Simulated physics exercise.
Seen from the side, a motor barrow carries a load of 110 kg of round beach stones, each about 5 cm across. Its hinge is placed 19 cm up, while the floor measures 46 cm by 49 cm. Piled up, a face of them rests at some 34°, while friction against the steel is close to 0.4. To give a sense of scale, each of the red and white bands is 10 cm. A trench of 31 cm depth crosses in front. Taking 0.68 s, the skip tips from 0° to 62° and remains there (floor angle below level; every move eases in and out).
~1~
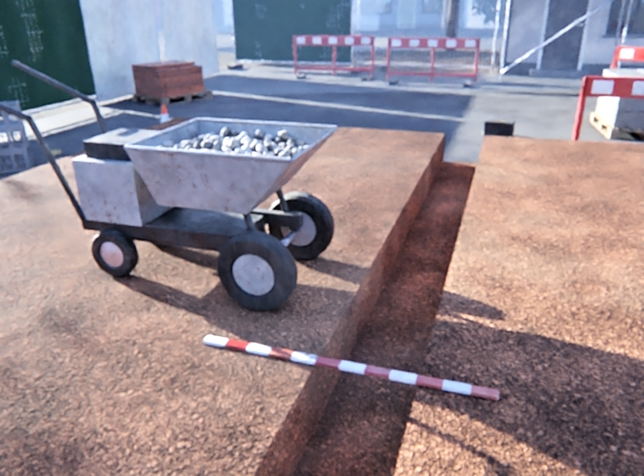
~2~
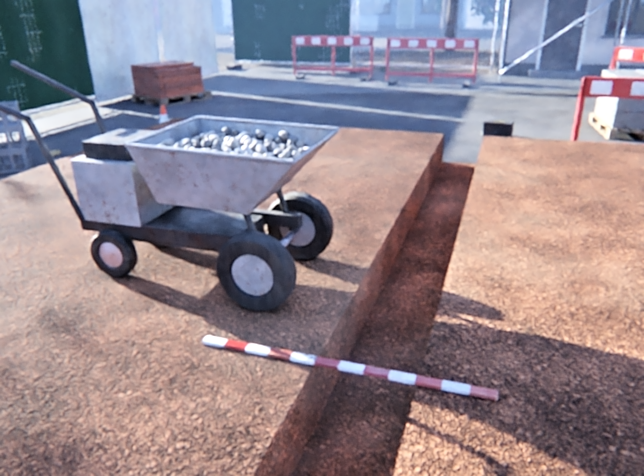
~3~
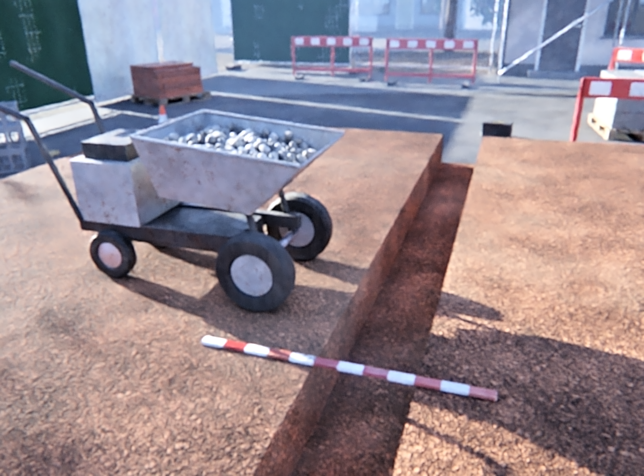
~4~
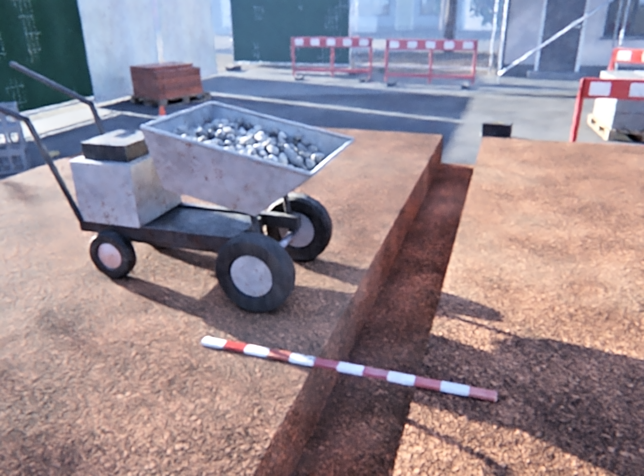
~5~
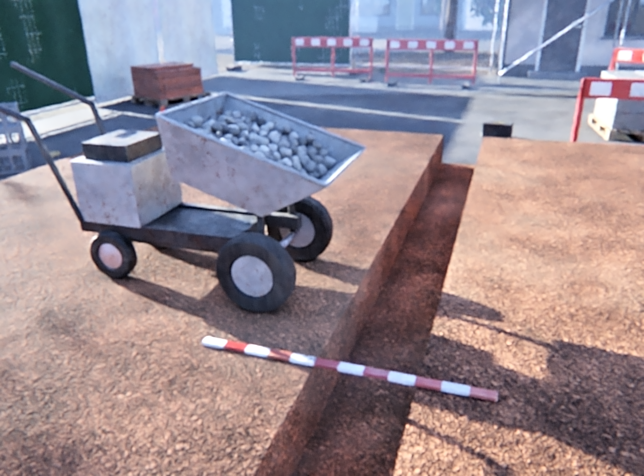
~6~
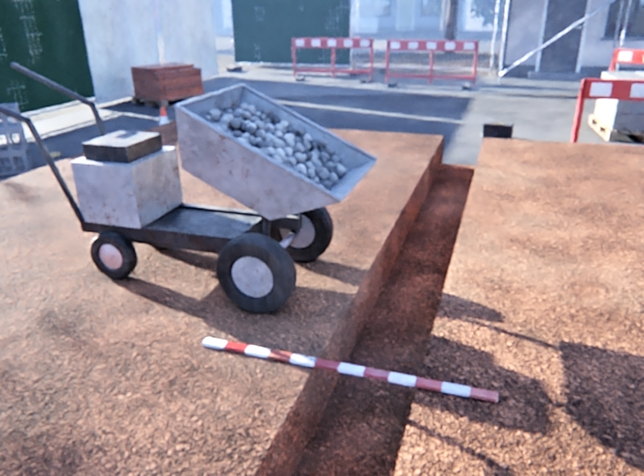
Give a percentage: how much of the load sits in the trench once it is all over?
48 %.
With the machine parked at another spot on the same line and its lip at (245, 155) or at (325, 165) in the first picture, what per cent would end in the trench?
I'd expect some 90 per cent, then some 20.
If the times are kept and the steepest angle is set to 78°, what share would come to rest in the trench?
Some 60 in a hundred, I'd say.
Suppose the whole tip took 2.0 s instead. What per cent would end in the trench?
With that timing, about 70 per cent.
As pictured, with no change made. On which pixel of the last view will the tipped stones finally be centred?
Their middle lands near (449, 305).
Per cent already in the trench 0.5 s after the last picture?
I'd put it near 15 per cent.
Then, 0.2 s after the last picture the floor is at 52°, 100 % in the skip; the foremost stones are at (364, 224).
Then, 0.5 s after the last picture the floor is at 62°, 78 % in the skip, 17 % in the trench, 5 % past the trench; the foremost stones are at (455, 306).
Then, 0.8 s after the last picture the floor is at 62°, 28 % in the skip, 21 % in the trench, 51 % past the trench; the foremost stones are at (609, 330).
Then, 2.8 s after the last picture the floor is at 62°, 0 % in the skip, 48 % in the trench, 52 % past the trench; the foremost stones are past the picture's edge.
